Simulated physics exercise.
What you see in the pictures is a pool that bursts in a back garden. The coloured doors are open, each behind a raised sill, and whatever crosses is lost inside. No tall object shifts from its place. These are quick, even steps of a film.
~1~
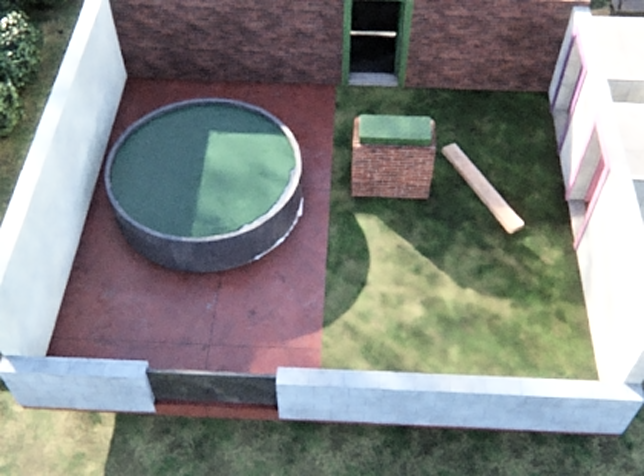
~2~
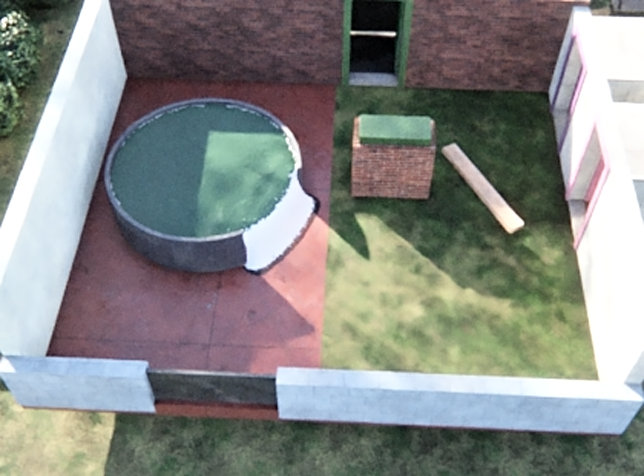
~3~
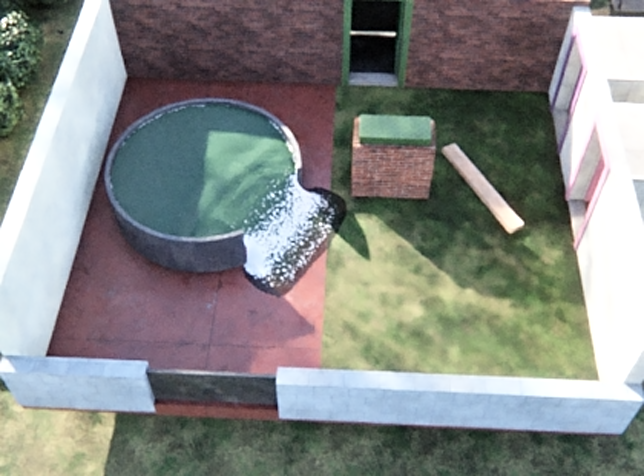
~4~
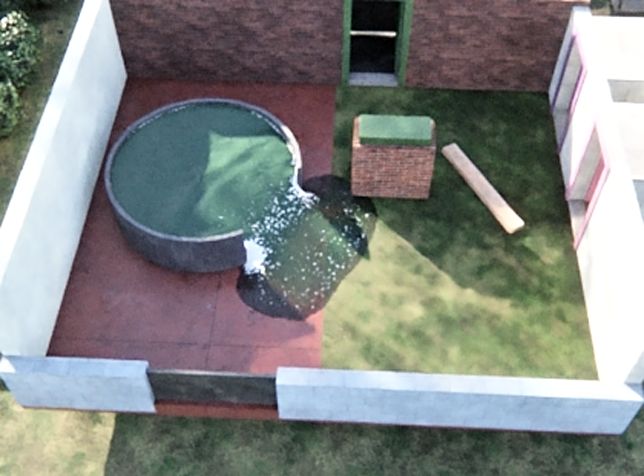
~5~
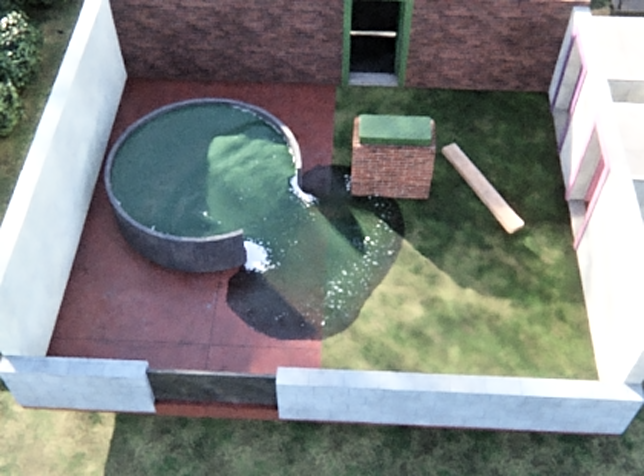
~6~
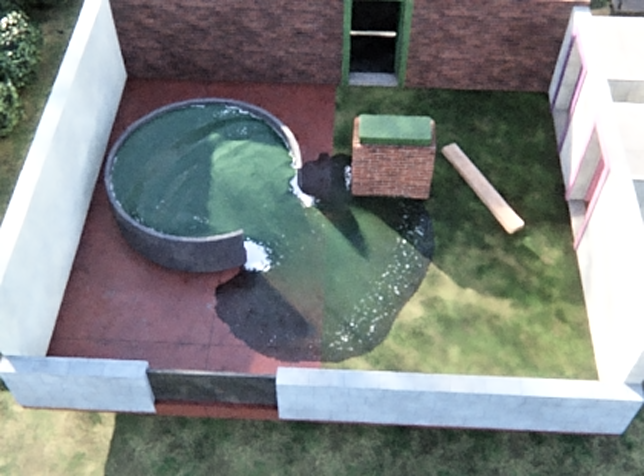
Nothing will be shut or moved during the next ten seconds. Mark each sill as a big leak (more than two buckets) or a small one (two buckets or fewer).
Purple door: Small; pink door: Big; green door: Small.
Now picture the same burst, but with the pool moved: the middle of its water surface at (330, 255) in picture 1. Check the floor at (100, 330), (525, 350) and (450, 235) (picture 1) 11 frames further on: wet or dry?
Spared, soaked, spared.
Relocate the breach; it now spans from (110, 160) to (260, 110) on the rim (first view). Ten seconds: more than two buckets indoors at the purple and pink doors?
In short: Purple door exceeds the limit, pink door exceeds the limit.
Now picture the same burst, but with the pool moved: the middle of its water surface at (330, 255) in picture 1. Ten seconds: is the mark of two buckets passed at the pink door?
Checking each in turn, the pink door crosses the line.
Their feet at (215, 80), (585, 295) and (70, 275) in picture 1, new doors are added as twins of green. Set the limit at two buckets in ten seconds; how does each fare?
So it goes runs below, then runs above, then runs below.
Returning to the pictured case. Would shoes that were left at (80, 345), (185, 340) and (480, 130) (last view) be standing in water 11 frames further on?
Point by point: Not yet wet, not yet wet, not yet wet.
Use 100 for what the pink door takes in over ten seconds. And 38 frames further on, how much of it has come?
Result: 50 % of the ten-second total.
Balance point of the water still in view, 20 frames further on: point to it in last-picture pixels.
I'd place it roughly at (332, 254).
A moment on, water covers 30 % of the floor; the purple door not reached, the pink door not reached, the green door not reached.
Next, water covers 40 % of the floor; the purple door not reached, the pink door not reached, the green door not reached.
Then, water covers 55 % of the floor; the purple door not reached, the pink door under two buckets in, the green door not reached.
Later, water covers 75 % of the floor; the purple door wet at the sill, nothing in, the pink door over two buckets in, the green door not reached.
In the end, water covers 95 % of the floor; the purple door wet at the sill, nothing in, the pink door far over two buckets in, the green door wet at the sill, nothing in.
